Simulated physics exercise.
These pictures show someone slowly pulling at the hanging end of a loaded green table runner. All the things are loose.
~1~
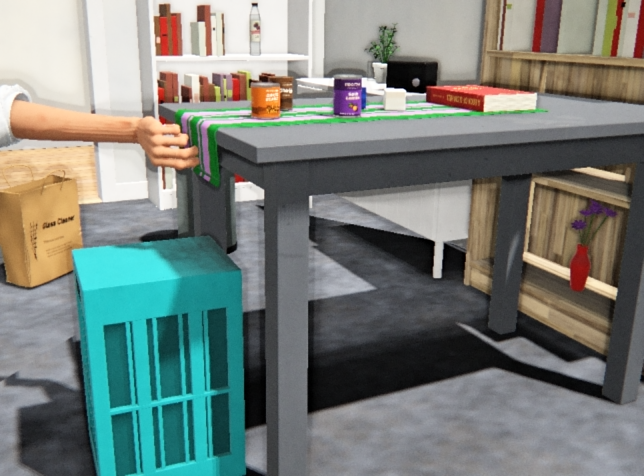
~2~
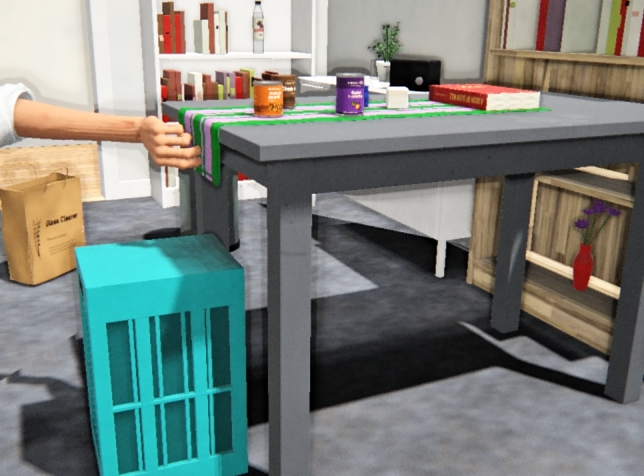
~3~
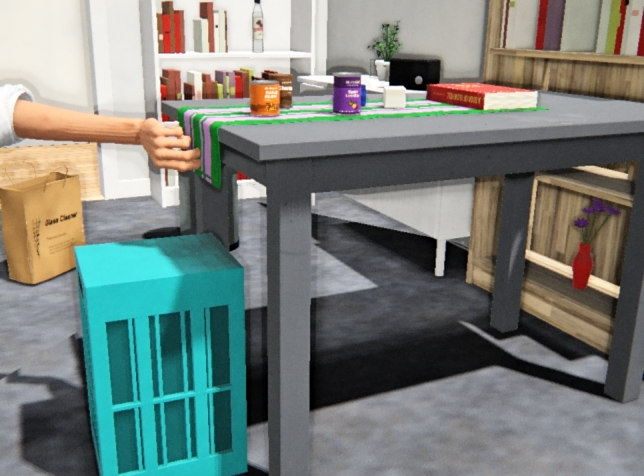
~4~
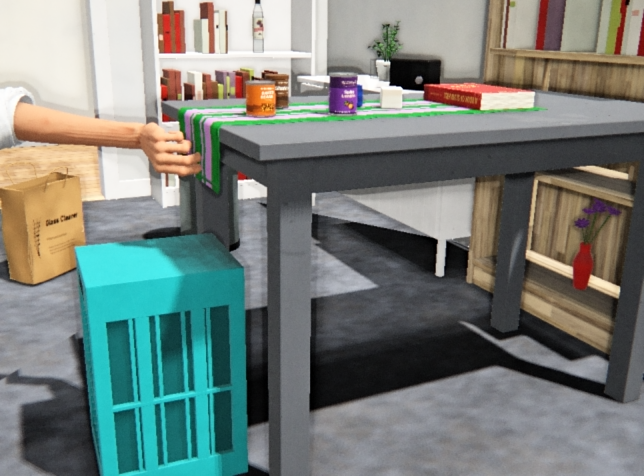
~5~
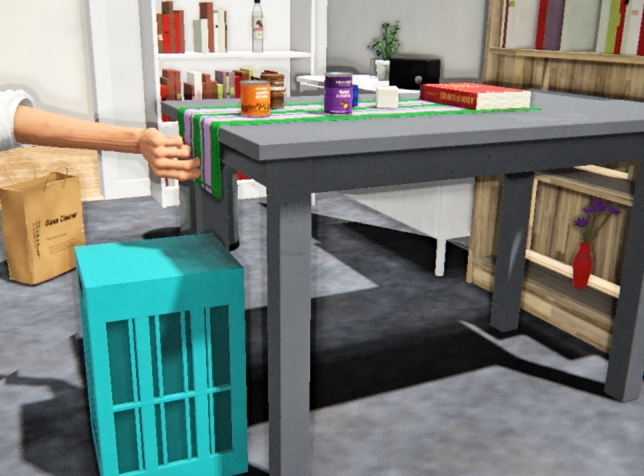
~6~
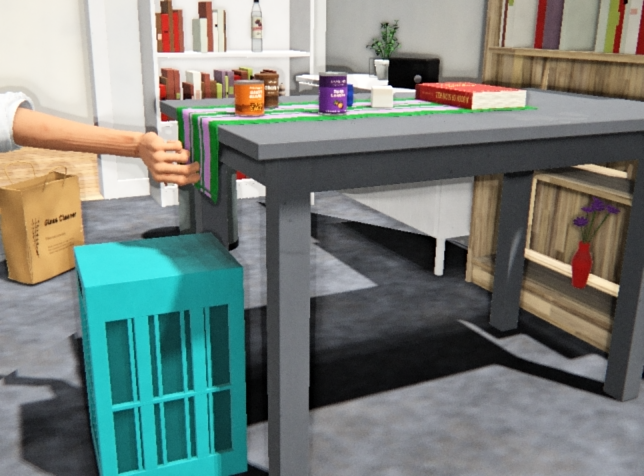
A green table runner is drawn slowly leftward over the edge of a gray table by a hand gripping its hanging end, carrying the orange, brown and purple cans and small cubes slightly left above a still teal crate.
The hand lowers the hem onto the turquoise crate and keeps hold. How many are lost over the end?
The answer is one.
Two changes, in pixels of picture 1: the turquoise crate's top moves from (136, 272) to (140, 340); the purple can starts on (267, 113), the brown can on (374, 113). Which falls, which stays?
The purple can goes over; the brown can remains up.
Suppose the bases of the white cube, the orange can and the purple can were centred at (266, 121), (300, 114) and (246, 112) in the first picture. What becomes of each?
The white cube tumbles off; the orange can keeps its place on top; the purple can drops off.
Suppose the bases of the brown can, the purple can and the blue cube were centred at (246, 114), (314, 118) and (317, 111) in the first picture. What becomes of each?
The brown can is carried off; the purple can remains up; the blue cube survives.
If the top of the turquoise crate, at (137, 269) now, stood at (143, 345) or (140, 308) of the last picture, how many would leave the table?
The count: 3 and 2.
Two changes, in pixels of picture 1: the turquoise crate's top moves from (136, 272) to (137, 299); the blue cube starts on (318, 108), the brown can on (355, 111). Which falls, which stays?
The blue cube keeps its place on top; the brown can does not fall.
Early on, hem near (198, 236); all still up.
Midway, hem on the crate; orange can gone.
Finally, hem on the crate; orange can gone. Over the edge go one.
